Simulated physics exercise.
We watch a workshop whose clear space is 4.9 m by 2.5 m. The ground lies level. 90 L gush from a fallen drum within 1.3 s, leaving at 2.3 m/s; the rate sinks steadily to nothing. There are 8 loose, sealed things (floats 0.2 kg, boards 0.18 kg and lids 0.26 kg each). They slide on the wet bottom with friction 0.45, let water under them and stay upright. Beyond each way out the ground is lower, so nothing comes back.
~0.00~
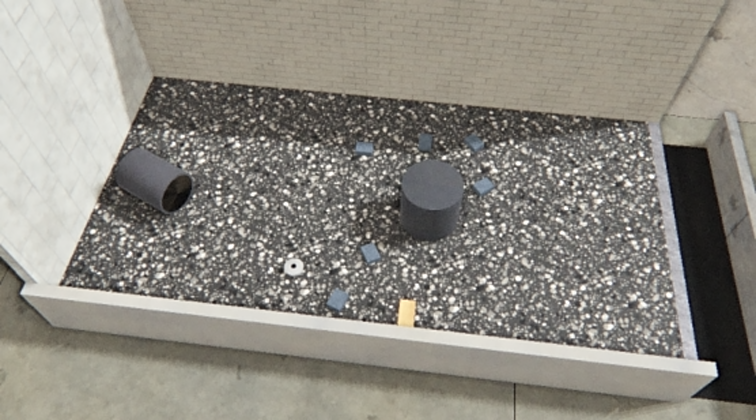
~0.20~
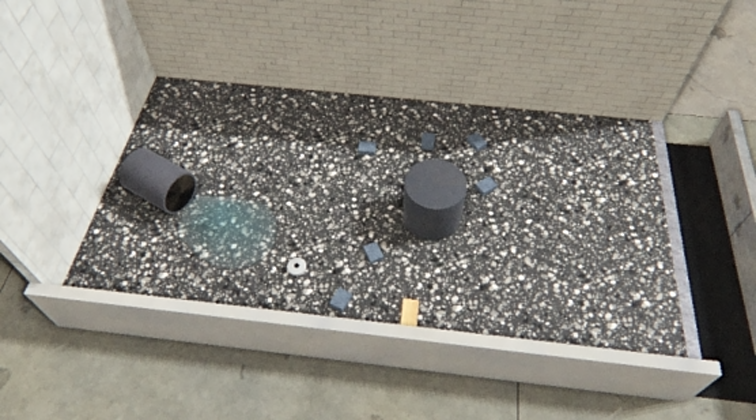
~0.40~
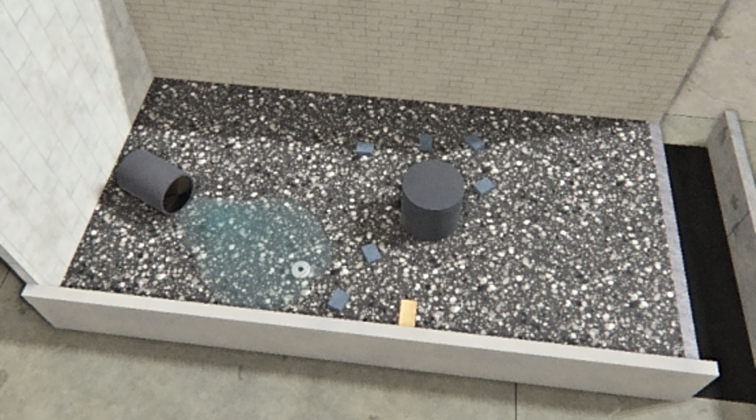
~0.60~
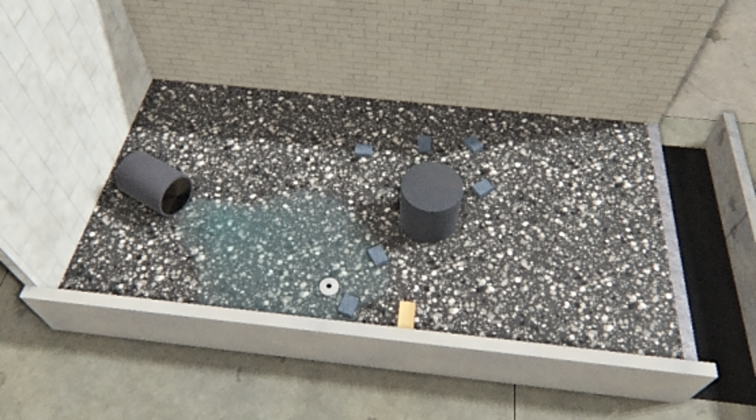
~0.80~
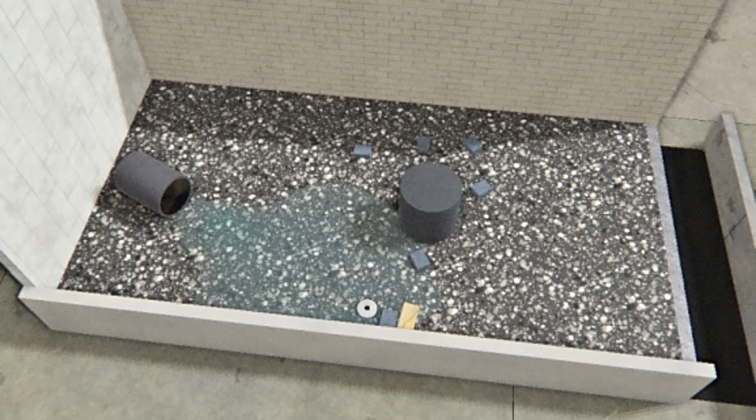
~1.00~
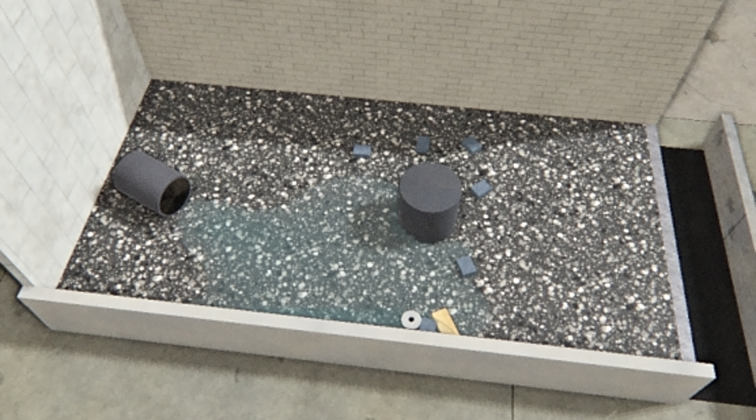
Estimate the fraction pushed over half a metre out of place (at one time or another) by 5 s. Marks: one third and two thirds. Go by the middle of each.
It is from one to two thirds.
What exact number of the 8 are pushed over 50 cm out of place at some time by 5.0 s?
That makes 4.
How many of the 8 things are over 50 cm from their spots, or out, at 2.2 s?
I count 4.
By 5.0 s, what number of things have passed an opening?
4 of them.
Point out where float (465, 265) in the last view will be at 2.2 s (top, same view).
Near (680, 268).
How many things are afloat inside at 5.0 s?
0 of them.
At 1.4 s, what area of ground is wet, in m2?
About 3.0 m2.
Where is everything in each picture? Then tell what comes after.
In the first frame, a lid at (294, 267) rests on the ground; a float at (370, 252) rests on the ground; water covers 0.0 m2; 0 of 8 have shifted.
In the second frame, a lid at (297, 266), on the bottom; a float at (373, 251) rests on the ground; water covers 0.4 m2; 0 of 8 have shifted.
In the third frame, a lid at (301, 269) rests on the ground, 6 cm from its start; a float at (371, 252), on the bottom; water covers 1.0 m2; 1 of 8 have shifted.
In the fourth frame, a lid at (329, 286), afloat, 34 cm from its start; a float at (378, 255), on the bottom, 6 cm from its start; 1.7 m2 under water; 3 of 8 have shifted.
In the fifth frame, a lid at (367, 308) floats, 71 cm from its start; a float at (420, 259), on the bottom, 42 cm from its start; water covers 2.3 m2; 3 of 8 have shifted.
In the sixth frame, a lid at (411, 320), afloat, 106 cm from its start; a float at (466, 265) rests on the ground, 80 cm from its start; 2.7 m2 under water; 4 of 8 have shifted.
After 1.4 s 4 of 8 are over 50 cm from their spots; 3 afloat.
After 2.2 s 4 of 8 are over 50 cm from their spots; 0 afloat.
After 3.5 s 4 of 8 are over 50 cm from their spots; 0 afloat.
After 5.0 s 4 of 8 are over 50 cm from their spots, and 4 have been at some point; 0 afloat.
